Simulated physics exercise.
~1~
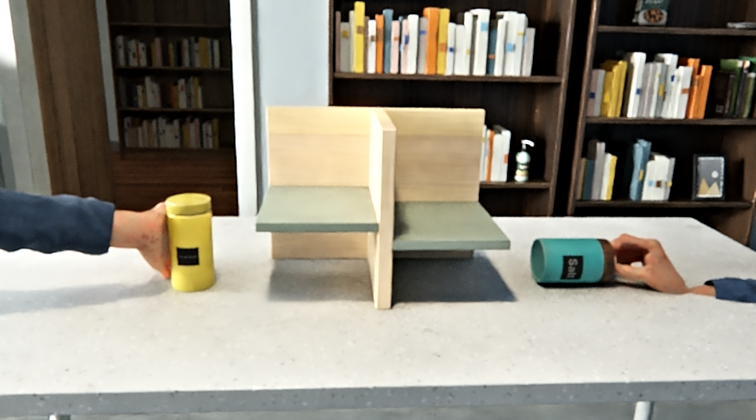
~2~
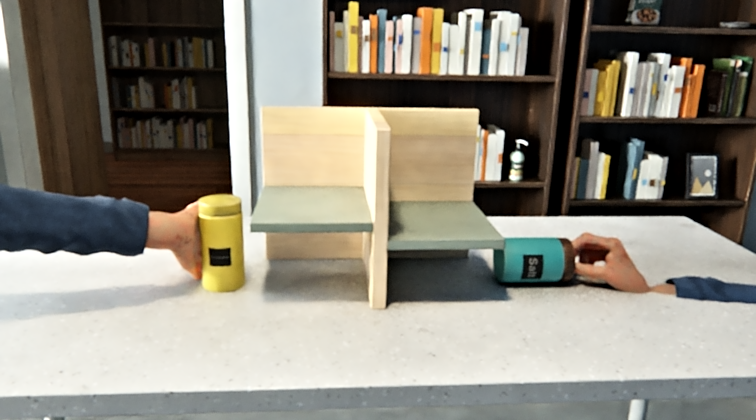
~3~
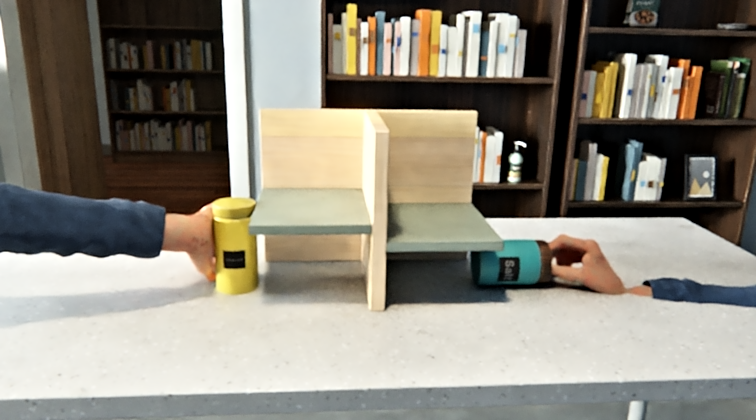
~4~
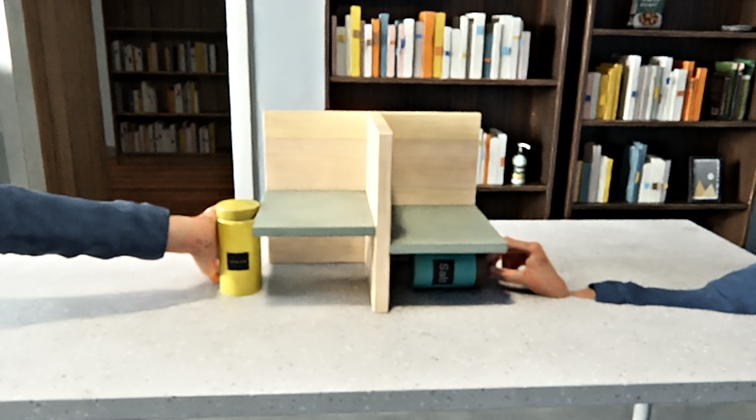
The clip opens on a pale speckled table where a wooden stand with two grey-green shelves sits between two hands, with bookcases behind. The hand on the left holds an upright yellow jar, while the hand on the right grips a turquoise jar lying on its side. Both push inward, the yellow jar moving right and the turquoise jar moving left toward the stand. The yellow jar reaches the edge of the left shelf and stops there, too tall to pass beneath. Meanwhile, the turquoise jar slides into the opening on the right and ends fully under its shelf.
